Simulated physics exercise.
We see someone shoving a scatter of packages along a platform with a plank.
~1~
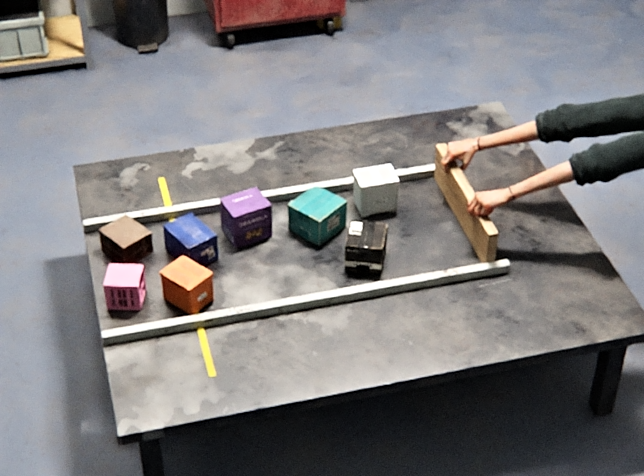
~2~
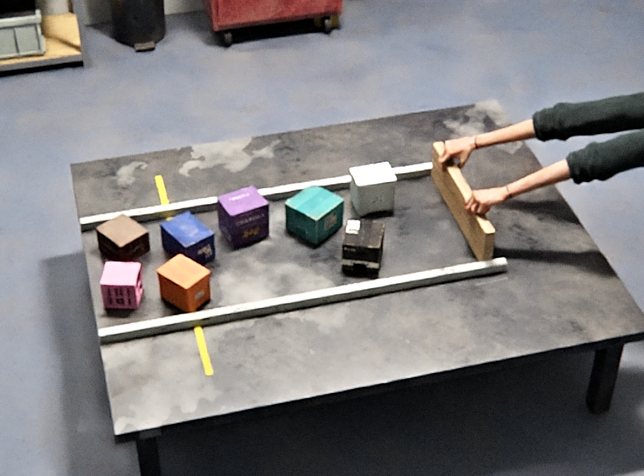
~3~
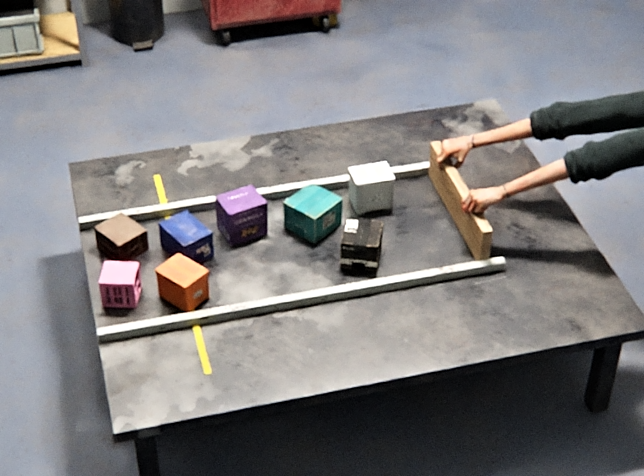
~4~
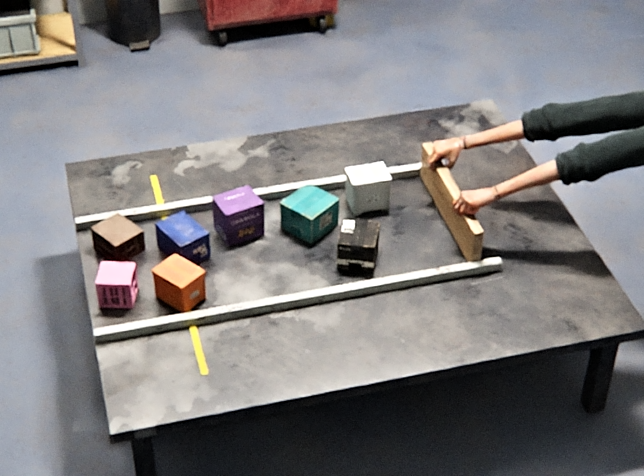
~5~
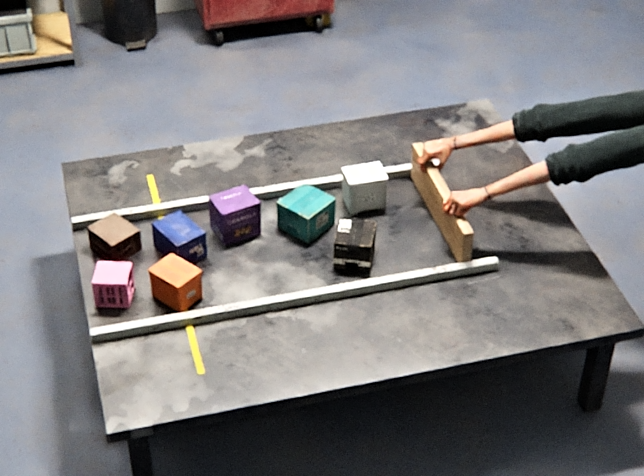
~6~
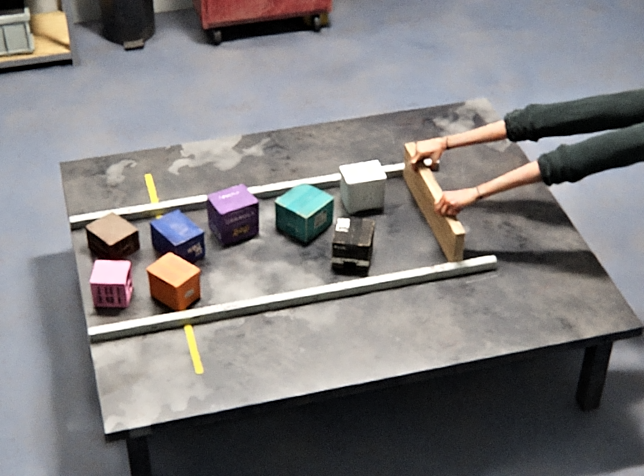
The footage shows two hands sliding a wooden plank a short way left between two pale rails on a dark table, toward a scatter of colourful boxes, which stay in nearly the same arrangement without the plank touching them.
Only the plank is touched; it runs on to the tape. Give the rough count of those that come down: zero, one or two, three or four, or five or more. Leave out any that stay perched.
Here the number that fall off is one or two.
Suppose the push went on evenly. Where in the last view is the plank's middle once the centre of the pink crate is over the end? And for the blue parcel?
About (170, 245), and (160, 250) for the other.
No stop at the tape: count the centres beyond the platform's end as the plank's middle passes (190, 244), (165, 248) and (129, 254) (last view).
In that order 0, 2 and 5.
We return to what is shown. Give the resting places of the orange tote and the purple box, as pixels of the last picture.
The orange tote at (122, 295), the purple box at (107, 243).
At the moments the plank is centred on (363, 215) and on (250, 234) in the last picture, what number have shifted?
By then 3, and 6.
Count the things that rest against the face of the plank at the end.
That makes 3.
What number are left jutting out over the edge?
2 of them.
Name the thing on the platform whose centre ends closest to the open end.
That is the pink crate.
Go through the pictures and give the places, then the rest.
The first frame shows pink crate (125, 287); brown crate (126, 241); orange tote (187, 286); plank (464, 203); tape (184, 267).
The second frame shows brown crate (123, 239); plank (461, 202).
The third frame shows orange tote (183, 284); white tote (371, 188).
The fourth frame shows pink crate (117, 285); black parcel (358, 245).
The fifth frame shows brown crate (115, 238); blue parcel (179, 239).
The sixth frame shows pink crate (112, 284); brown crate (113, 238); orange tote (174, 283); plank (432, 203); tape (171, 264).
Early on, none off yet; pink crate at rest near (112, 284); brown crate at rest near (113, 238); orange tote at rest near (174, 283).
A while later, none off yet; pink crate at rest near (112, 284); brown crate moving near (112, 238); orange tote at rest near (174, 283).
Finally, the number that fall off is one or two; lost, brown crate.
